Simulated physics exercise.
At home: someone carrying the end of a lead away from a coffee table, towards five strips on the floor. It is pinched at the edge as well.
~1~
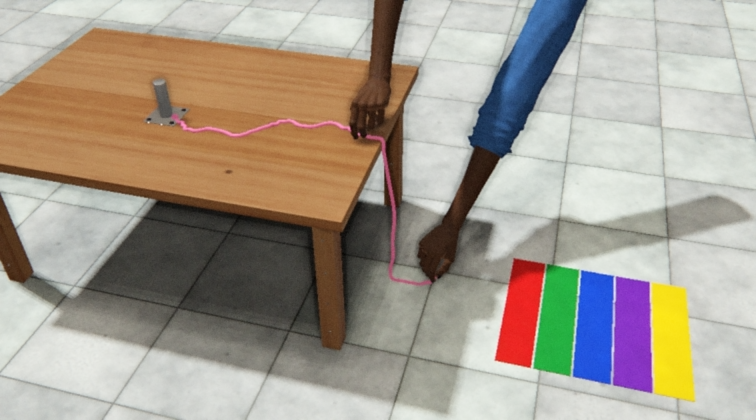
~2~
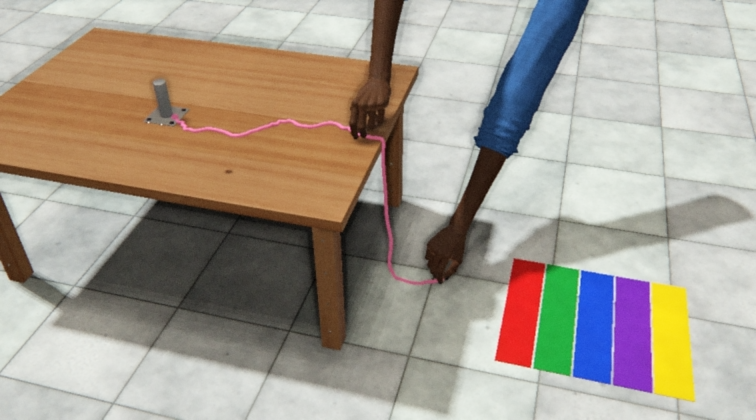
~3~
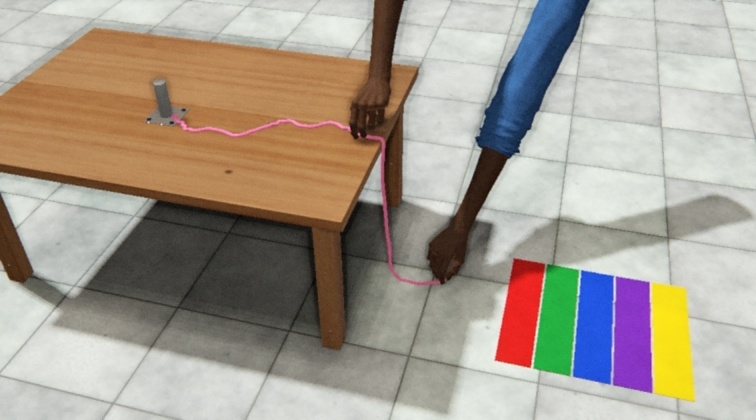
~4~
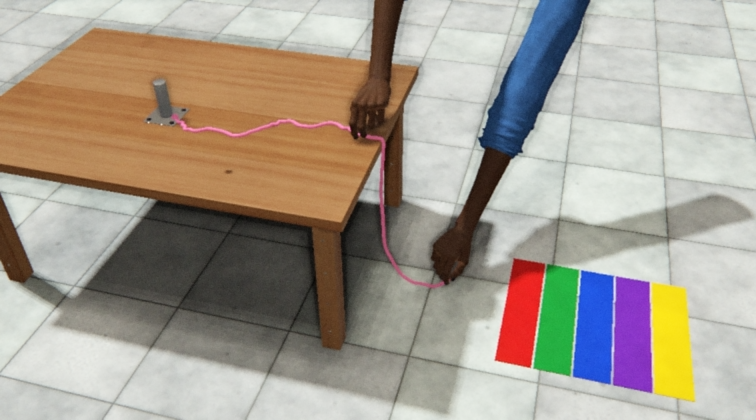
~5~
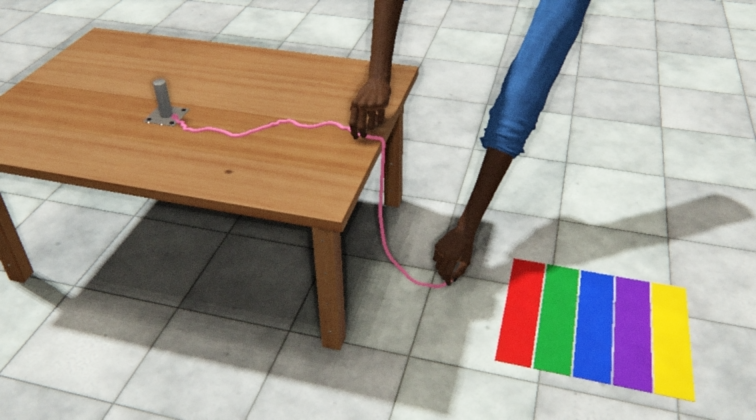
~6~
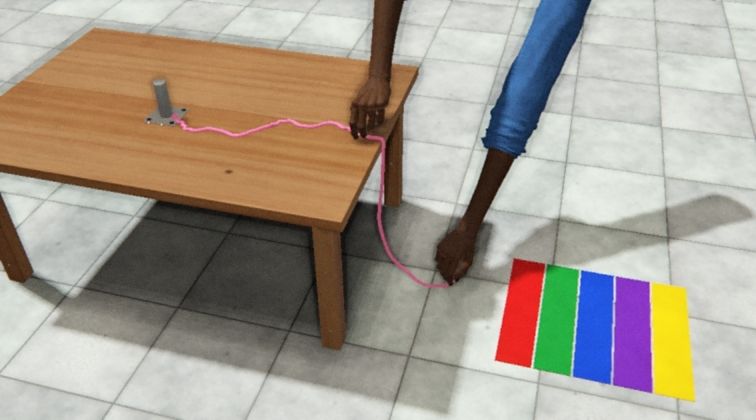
Person pinching a pink cord at a wooden table's edge while the other hand draws its end slightly right above tiled floor.
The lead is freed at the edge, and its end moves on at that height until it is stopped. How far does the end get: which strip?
It halts on the blue strip.
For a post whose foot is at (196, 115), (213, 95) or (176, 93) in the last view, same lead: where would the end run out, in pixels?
Near (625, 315), (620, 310) and (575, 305).
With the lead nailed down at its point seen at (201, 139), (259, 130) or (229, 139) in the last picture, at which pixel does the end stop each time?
About (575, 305), (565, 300) and (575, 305).
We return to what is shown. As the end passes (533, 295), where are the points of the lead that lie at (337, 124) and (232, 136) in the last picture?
About (370, 139), and the other about (257, 123).
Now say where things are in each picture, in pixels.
End (435, 278); red (516, 344); green (554, 351); blue (593, 359); purple (633, 367); yellow (674, 375), in the first frame.
End (443, 279); lead through (189, 130) (260, 129) (323, 124) (383, 149) (387, 212) (390, 267), in the second frame.
End (445, 279), in the third frame.
End (449, 280); lead through (189, 130) (260, 129) (323, 124) (383, 149) (383, 211) (396, 267), in the fourth frame.
End (451, 280), in the fifth frame.
End (453, 281); lead through (189, 130) (260, 129) (323, 124) (383, 149) (379, 211) (400, 266), in the sixth frame.
A little later, end near (533, 295); over red.
Next, end near (571, 303); over green.
When it is tight, end near (594, 307); over blue. Over blue.
